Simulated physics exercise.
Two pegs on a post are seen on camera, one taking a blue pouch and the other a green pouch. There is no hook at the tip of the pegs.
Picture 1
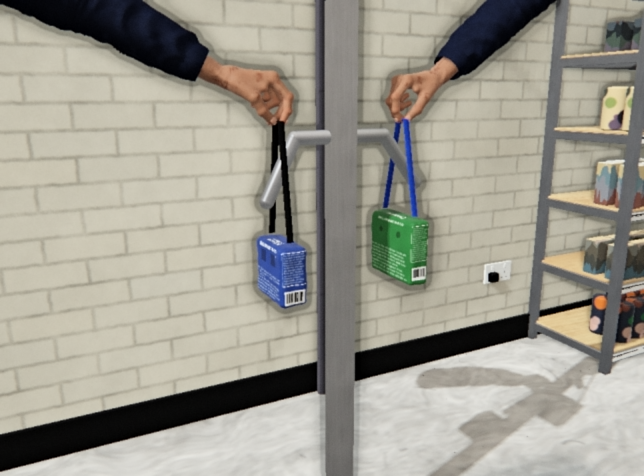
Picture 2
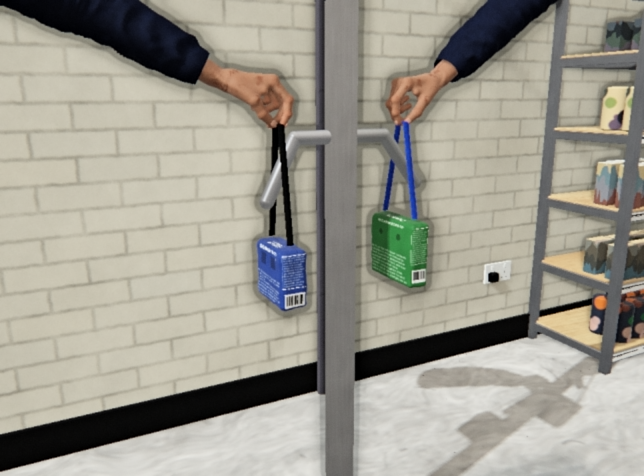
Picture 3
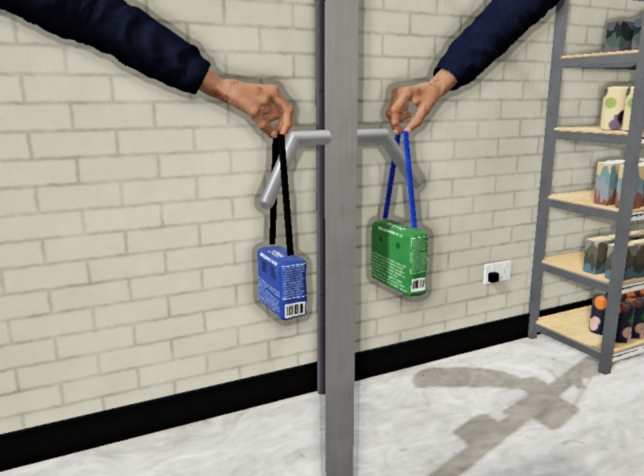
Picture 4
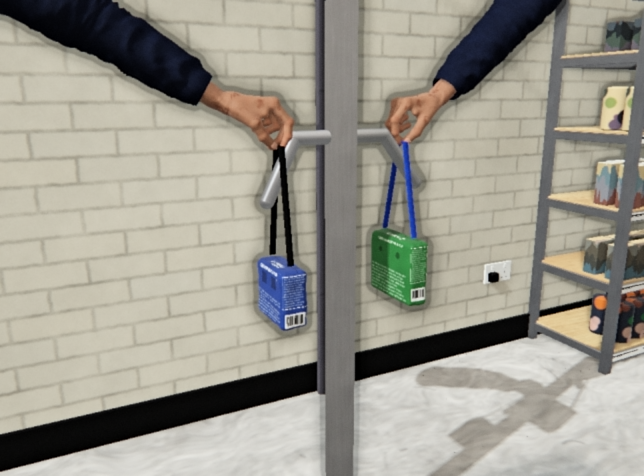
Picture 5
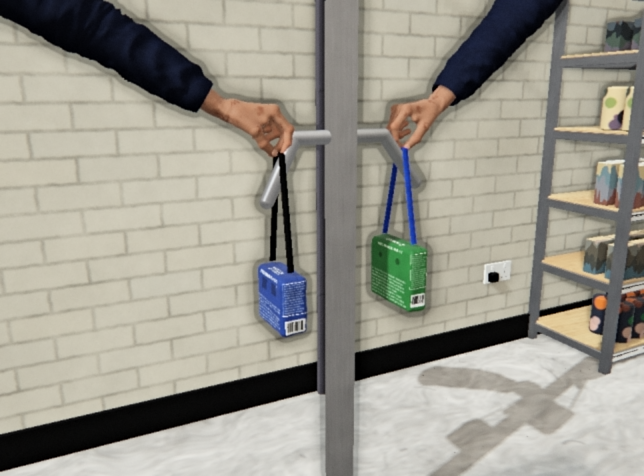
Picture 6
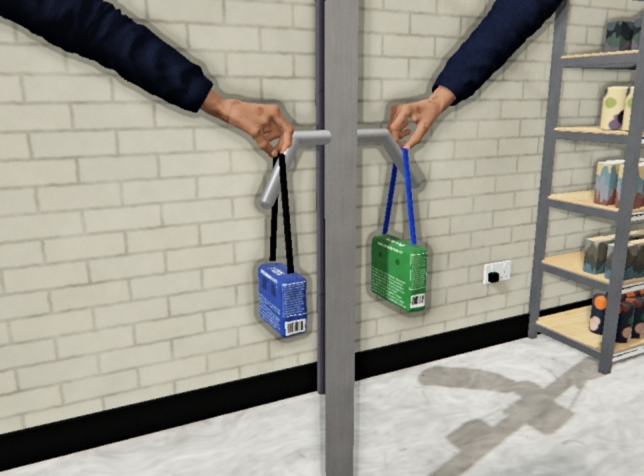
Two hands lower a blue pouch and a green pouch by straps beside pegs.
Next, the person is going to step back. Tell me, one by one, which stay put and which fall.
The blue pouch falls. The green pouch falls.
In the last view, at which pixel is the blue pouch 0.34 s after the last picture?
Around (286, 464).
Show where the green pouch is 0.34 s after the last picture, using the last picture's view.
At that time it is roughly at (393, 423) in the last view.
Then, 0.34 s after the last picture, blue pouch falling near (286, 464); green pouch falling near (393, 423).
Then, 0.62 s after the last picture, blue pouch on the floor; green pouch on the floor.
At rest, blue pouch on the floor; green pouch on the floor. The blue pouch slips off its peg and the green pouch drops to the floor.
